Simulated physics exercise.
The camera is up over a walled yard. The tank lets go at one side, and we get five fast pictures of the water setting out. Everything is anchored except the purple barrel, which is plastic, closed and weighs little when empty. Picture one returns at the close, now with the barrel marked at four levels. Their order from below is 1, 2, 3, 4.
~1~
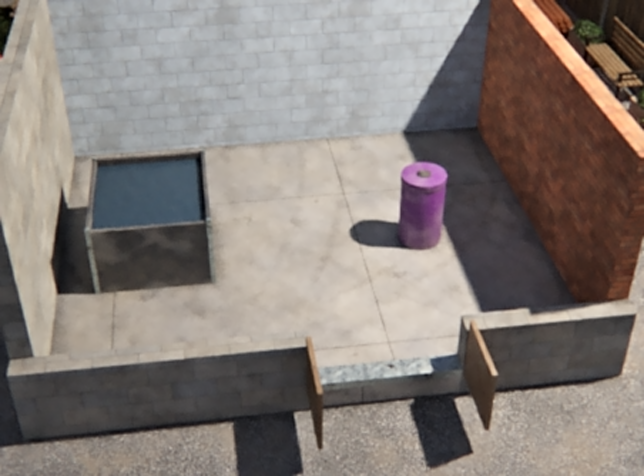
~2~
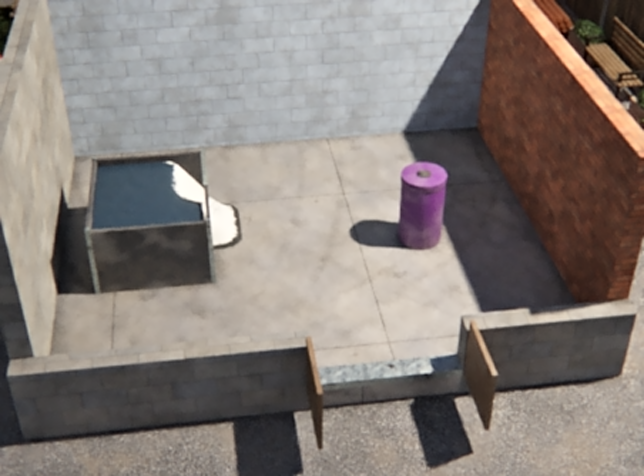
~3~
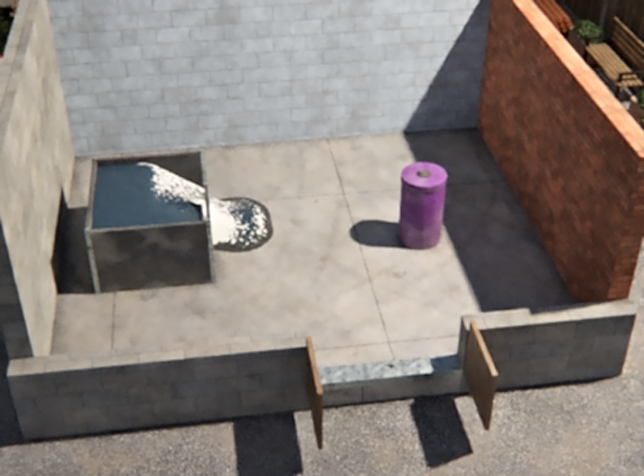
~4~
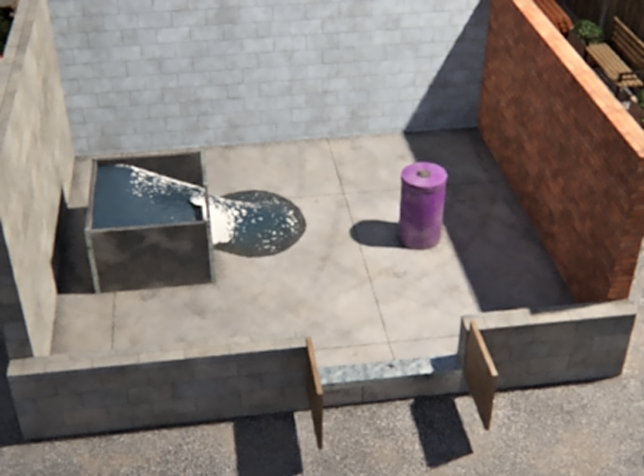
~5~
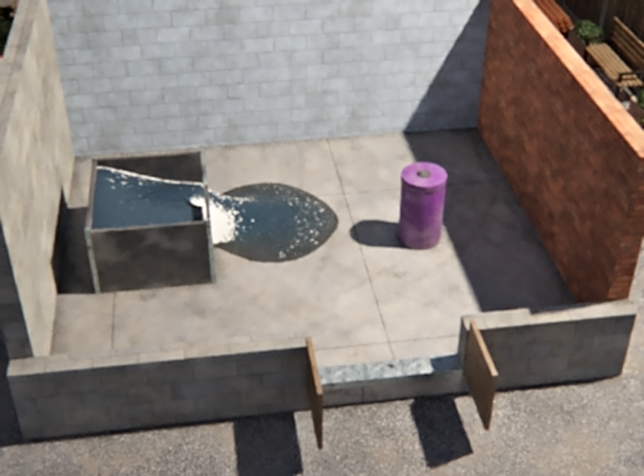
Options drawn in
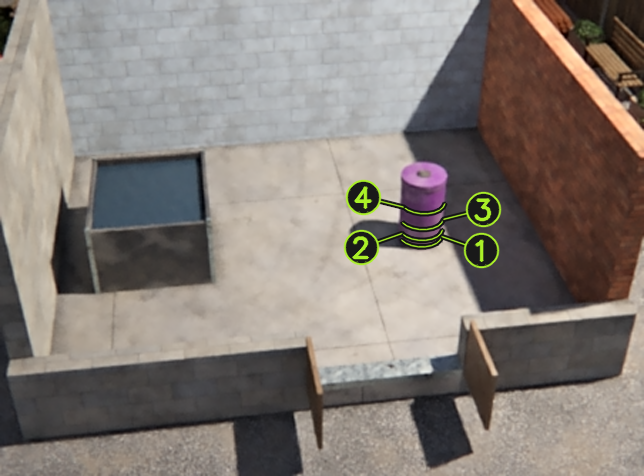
Walled yard with an open gate, water pouring from a full tank and spreading right across the ground, purple barrel standing still.
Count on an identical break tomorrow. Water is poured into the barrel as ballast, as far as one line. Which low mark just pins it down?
3.
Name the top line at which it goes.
Here it is line 2.
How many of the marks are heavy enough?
Two of them.
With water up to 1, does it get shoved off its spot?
Yes.
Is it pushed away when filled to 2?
Yes, it does.
On the marked copy, 1 at (425, 246); 2 at (425, 240); 3 at (426, 229); 4 at (427, 213); from the bottom up 1, 2, 3, 4.
Choosing 1, it is pushed about 4 times its own width away.
Choosing 2, it is pushed about its own width away.
Choosing 3, it does not move.
Choosing 4, it does not move.
